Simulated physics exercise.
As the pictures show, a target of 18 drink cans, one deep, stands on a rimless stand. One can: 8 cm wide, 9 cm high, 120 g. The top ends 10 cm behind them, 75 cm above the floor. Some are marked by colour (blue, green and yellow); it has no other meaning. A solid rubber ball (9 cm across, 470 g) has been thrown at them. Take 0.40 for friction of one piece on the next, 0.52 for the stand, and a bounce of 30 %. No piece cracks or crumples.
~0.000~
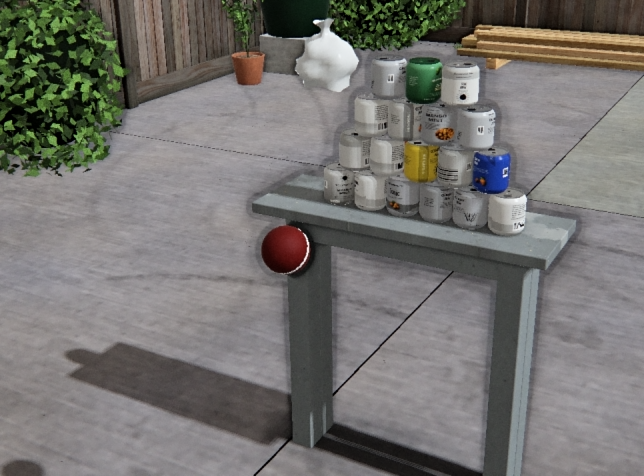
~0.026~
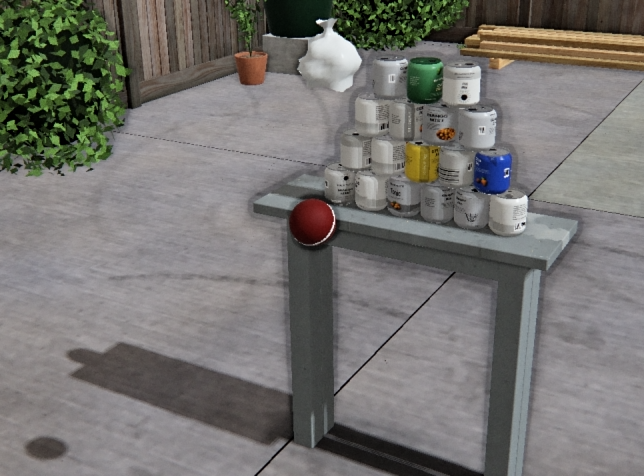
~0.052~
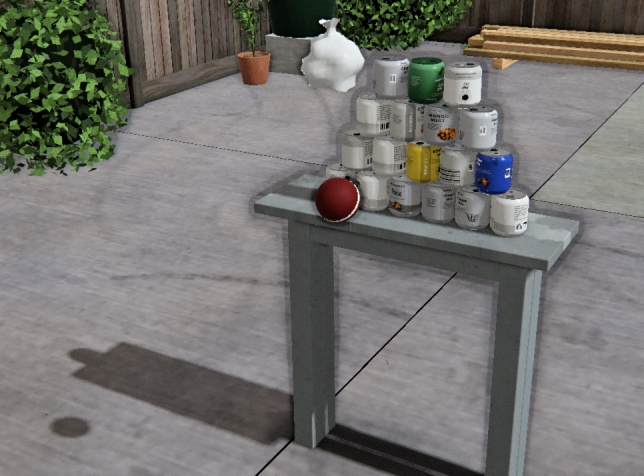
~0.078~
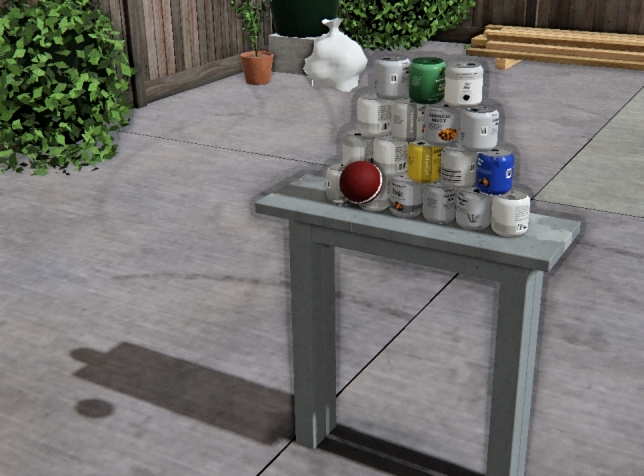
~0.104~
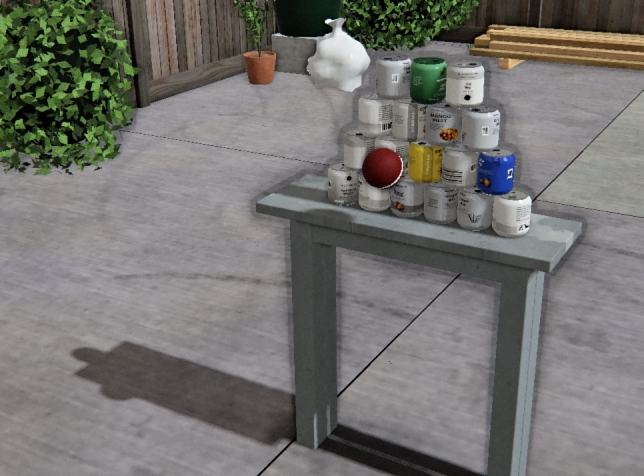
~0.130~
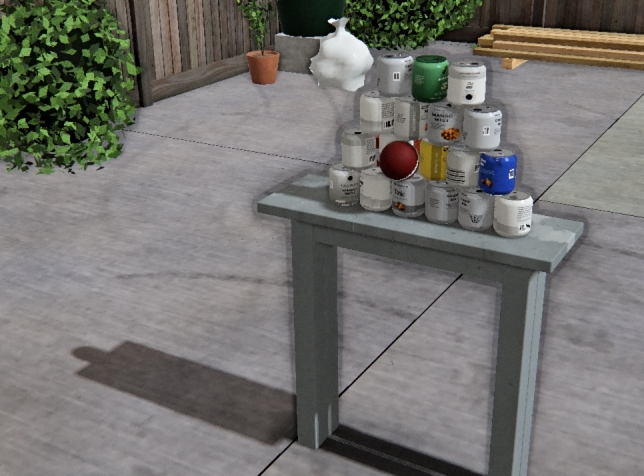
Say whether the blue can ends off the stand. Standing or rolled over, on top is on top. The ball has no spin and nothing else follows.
In the end the blue can remains on top.
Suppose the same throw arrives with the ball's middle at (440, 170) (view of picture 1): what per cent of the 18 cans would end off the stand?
In that case 30 per cent.
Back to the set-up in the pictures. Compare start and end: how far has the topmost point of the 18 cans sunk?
Roughly 19 cm.
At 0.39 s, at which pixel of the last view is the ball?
Near (469, 194).
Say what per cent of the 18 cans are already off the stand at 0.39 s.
At that moment 10 per cent.
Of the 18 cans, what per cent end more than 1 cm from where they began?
Shifted: 65 per cent.
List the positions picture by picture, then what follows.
In the first picture (we follow the side turned to the camera; the camera moves round a little), ball (286, 250) 45 cm from contact, 4.0 m/s; blue can (502, 175); green can (414, 83); yellow can (411, 163); no piece has moved.
The second picture shows ball (312, 223) 35 cm from contact, 4.0 m/s; blue can (503, 175).
The third picture shows ball (338, 200) 25 cm from contact, 3.9 m/s; blue can (504, 176).
The fourth picture shows ball (361, 182) 14 cm from contact, 3.9 m/s; blue can (505, 176).
The fifth picture shows ball (383, 169) 43 mm from contact, 3.9 m/s; blue can (506, 176).
The sixth picture shows ball (399, 161) after contact, 2.1 m/s; blue can (508, 176); yellow can (425, 161) displaced 28 mm; green can (420, 82); 4 stirred so far.
Around 0.39 s, ball still moving; 2 of the 18 cans off the stand; blue can displaced 59 mm; green can tipped 37°, 35 mm lower.
Around 0.87 s, ball still moving; 4 of the 18 cans off the stand; blue can displaced 59 mm; yellow can on its side.
Around 1.45 s, ball still moving; 9 of the 18 cans off the stand; blue can displaced 59 mm; yellow can on its side.
Finally (1.7 s), ball rolling away; 9 of the 18 cans off the stand; blue can displaced 59 mm; yellow can on its side; green can tipped 59°, 99 cm lower. Seen by the last camera, middles, blue can near (522, 176).
